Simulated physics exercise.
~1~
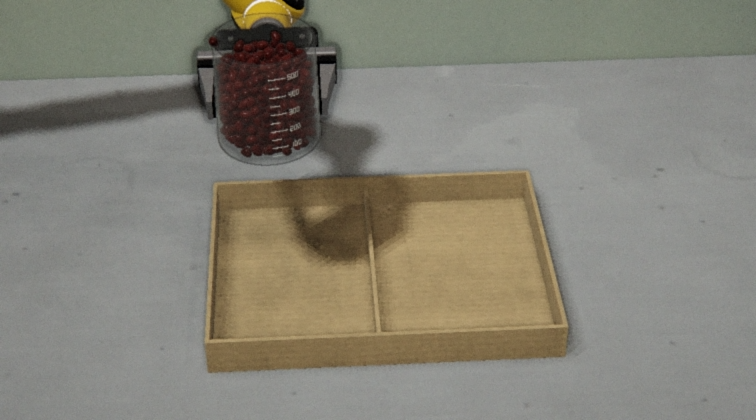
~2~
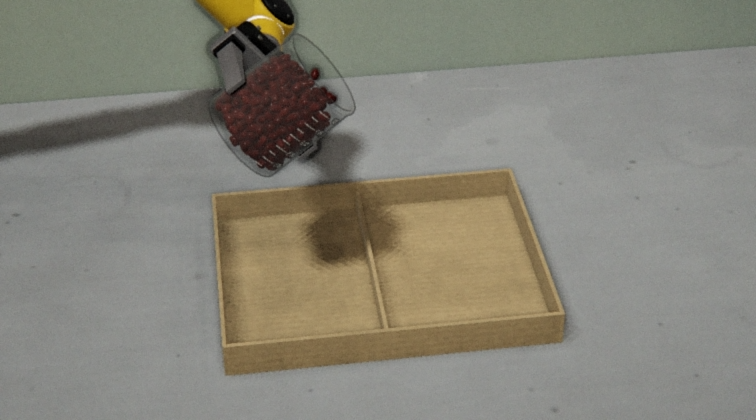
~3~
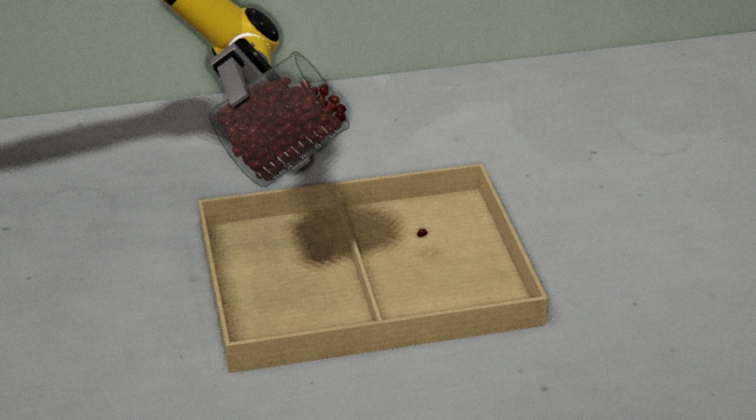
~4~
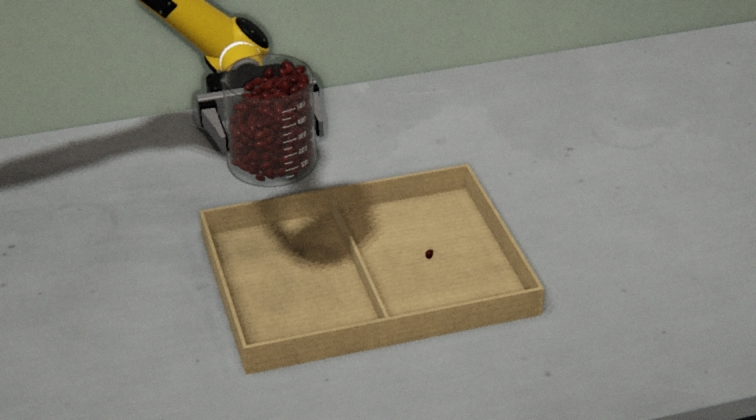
On a grey table top, a robot gripper tilts a clear tumbler of dark red beans over a divided wooden tray, dropping a single bean into the right-hand part, then turns back towards upright, with the tumbler still holding nearly all its beans.
